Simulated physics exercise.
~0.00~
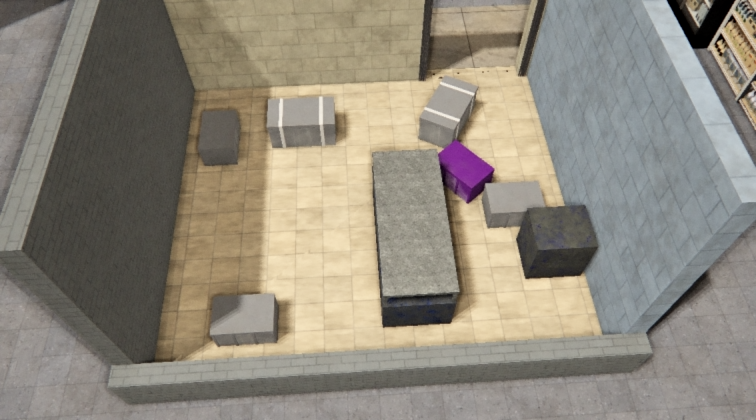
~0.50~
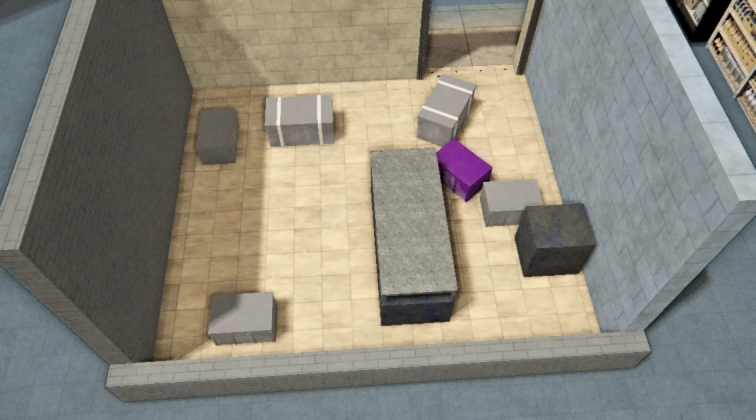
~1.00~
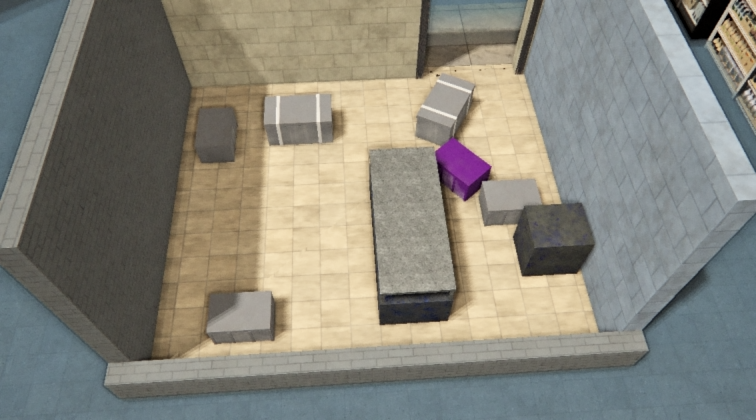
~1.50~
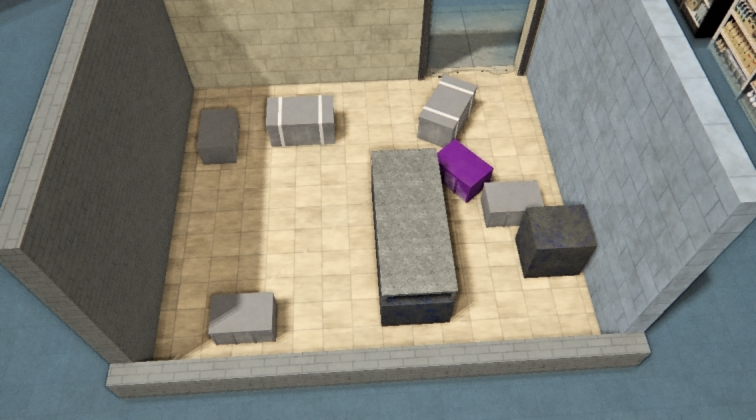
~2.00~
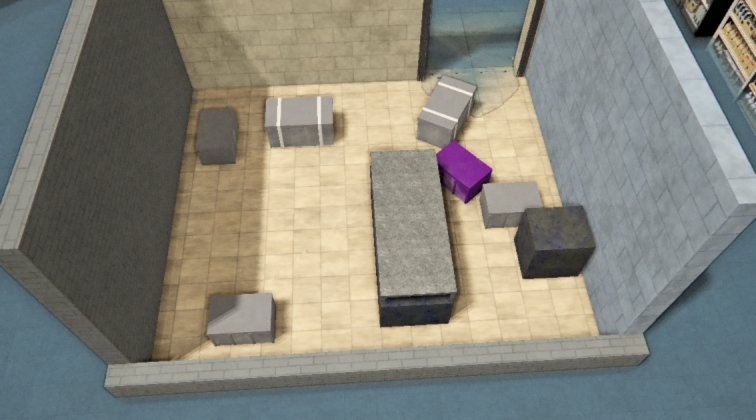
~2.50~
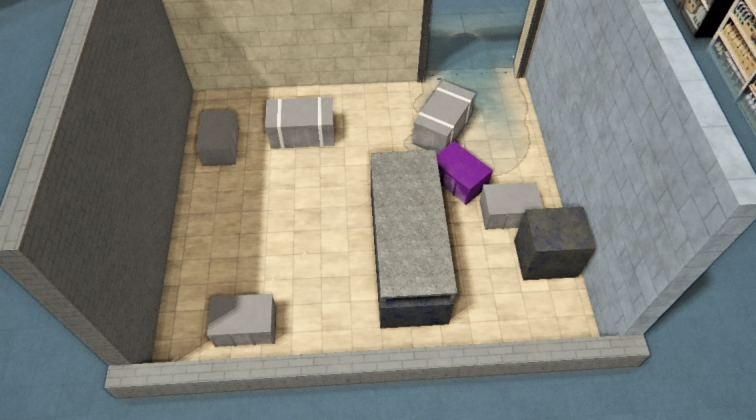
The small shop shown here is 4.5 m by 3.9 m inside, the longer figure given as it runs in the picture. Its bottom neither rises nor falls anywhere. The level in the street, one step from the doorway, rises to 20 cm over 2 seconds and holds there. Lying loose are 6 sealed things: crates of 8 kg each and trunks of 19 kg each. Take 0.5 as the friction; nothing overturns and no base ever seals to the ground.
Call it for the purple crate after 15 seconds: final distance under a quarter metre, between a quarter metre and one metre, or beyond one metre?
Beyond one metre.
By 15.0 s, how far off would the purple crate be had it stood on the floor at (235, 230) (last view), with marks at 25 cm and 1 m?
Here it heads a good way off.
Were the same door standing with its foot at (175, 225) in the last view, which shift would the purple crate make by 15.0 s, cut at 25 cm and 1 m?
Outcome - purple crate: Short shift.
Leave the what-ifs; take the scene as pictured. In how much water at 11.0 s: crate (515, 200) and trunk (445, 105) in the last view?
Close to 17 and 10 centimetres.
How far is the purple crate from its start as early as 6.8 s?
Roughly 200 centimetres by that point.
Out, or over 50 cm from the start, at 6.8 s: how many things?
At that time I count 3.
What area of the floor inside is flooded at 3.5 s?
Somewhere about 4.5 m2, give or take.
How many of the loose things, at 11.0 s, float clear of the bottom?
Answer: 6.
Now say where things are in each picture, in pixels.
The first picture shows the purple crate at (464, 163) rests on the ground; 0.0 m2 under water; 0 of 6 have shifted.
The second picture shows the purple crate at (462, 162), on the bottom; 0.0 m2 under water; 0 of 6 have shifted.
The third picture shows the purple crate at (461, 161) rests on the ground; water covers 0.0 m2; 0 of 6 have shifted.
The fourth picture shows the purple crate at (463, 162) rests on the ground; 0.0 m2 under water; 0 of 6 have shifted.
The fifth picture shows the purple crate at (462, 164) rests on the ground; 0.6 m2 under water; 0 of 6 have shifted.
The sixth picture shows the purple crate at (462, 164) rests on the ground; 1.4 m2 under water; 1 of 6 have shifted.
After 3.5 s the purple crate is near (457, 171), 0.1 m from its start, aground; 0 afloat.
After 6.8 s the purple crate is near (517, 314), 1.9 m from its start, afloat; 2 afloat.
After 11.0 s the purple crate is near (530, 308), 1.9 m from its start, afloat; 6 afloat.
After 15.0 s the purple crate is near (537, 310), 1.9 m from its start, afloat; 6 afloat.
